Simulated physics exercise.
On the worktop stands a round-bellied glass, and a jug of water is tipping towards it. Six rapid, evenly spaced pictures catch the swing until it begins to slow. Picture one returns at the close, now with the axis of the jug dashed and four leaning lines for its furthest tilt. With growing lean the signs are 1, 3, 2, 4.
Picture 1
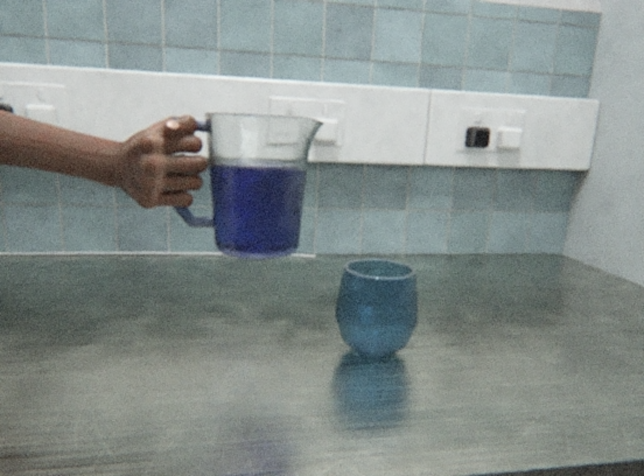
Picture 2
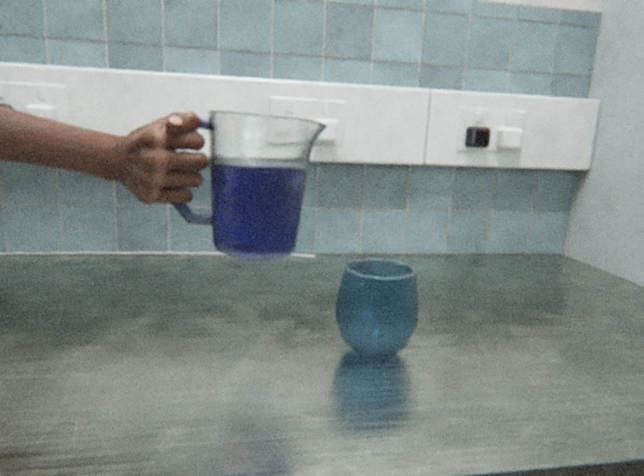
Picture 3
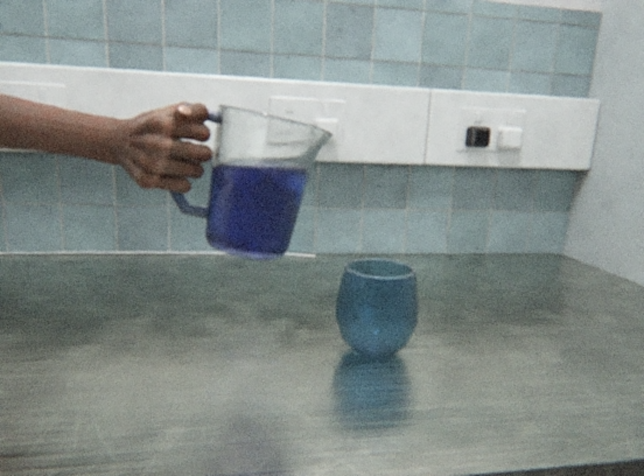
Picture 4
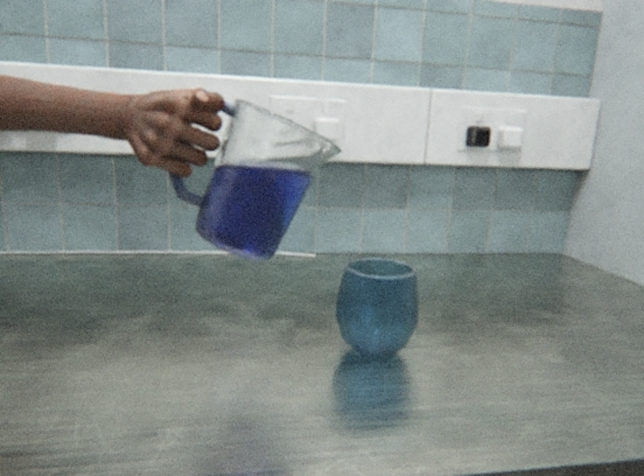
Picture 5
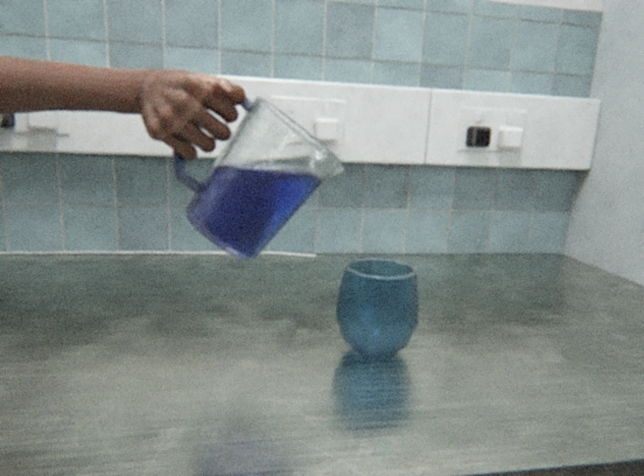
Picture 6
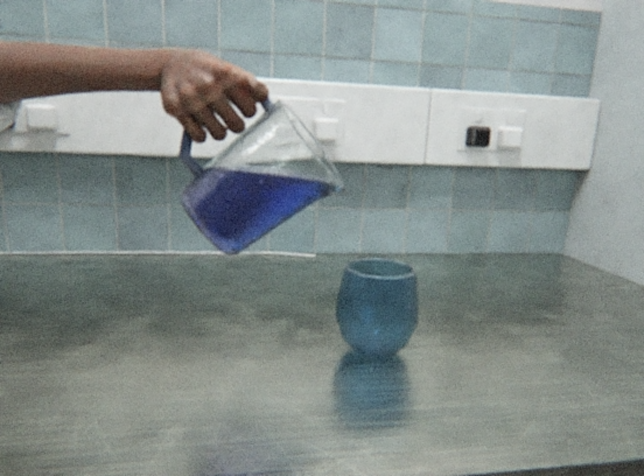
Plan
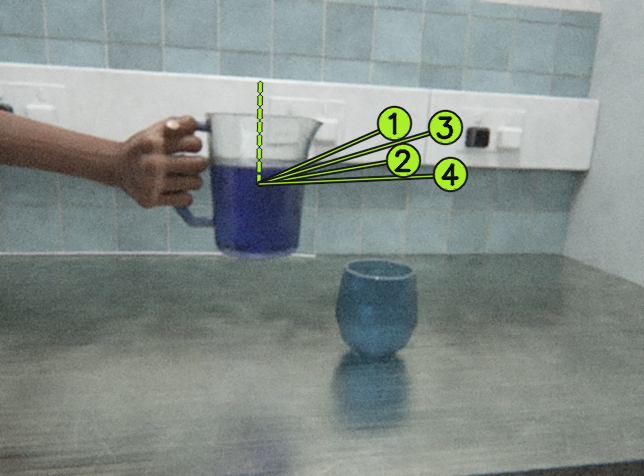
A hand reaching in from the left holds a clear jug of blue-violet liquid above a grey worktop, seen from the front and slightly above by a still camera. A round-bellied blue glass stands right of centre, before pale blue tiles and a white strip with sockets. The hand tilts the jug steadily rightwards, the wrist rising as the liquid slides towards the lip, with none leaving it.
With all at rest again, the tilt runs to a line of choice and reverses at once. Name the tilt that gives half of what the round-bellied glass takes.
Tilt 3 does it best.
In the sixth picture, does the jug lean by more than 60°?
No, it does not.
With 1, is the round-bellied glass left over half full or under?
Under half.
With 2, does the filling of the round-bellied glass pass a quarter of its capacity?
Yes.
On the marked copy, 1 at (379, 131); 2 at (386, 162); 3 at (429, 133); 4 at (433, 176).
If 1 is chosen, the round-bellied glass ends with about 34 % of what it can hold.
If 2 is chosen, the round-bellied glass ends with about 69 % of what it can hold.
If 3 is chosen, the round-bellied glass ends with about 52 % of what it can hold.
If 4 is chosen, the round-bellied glass ends with about 84 % of what it can hold.
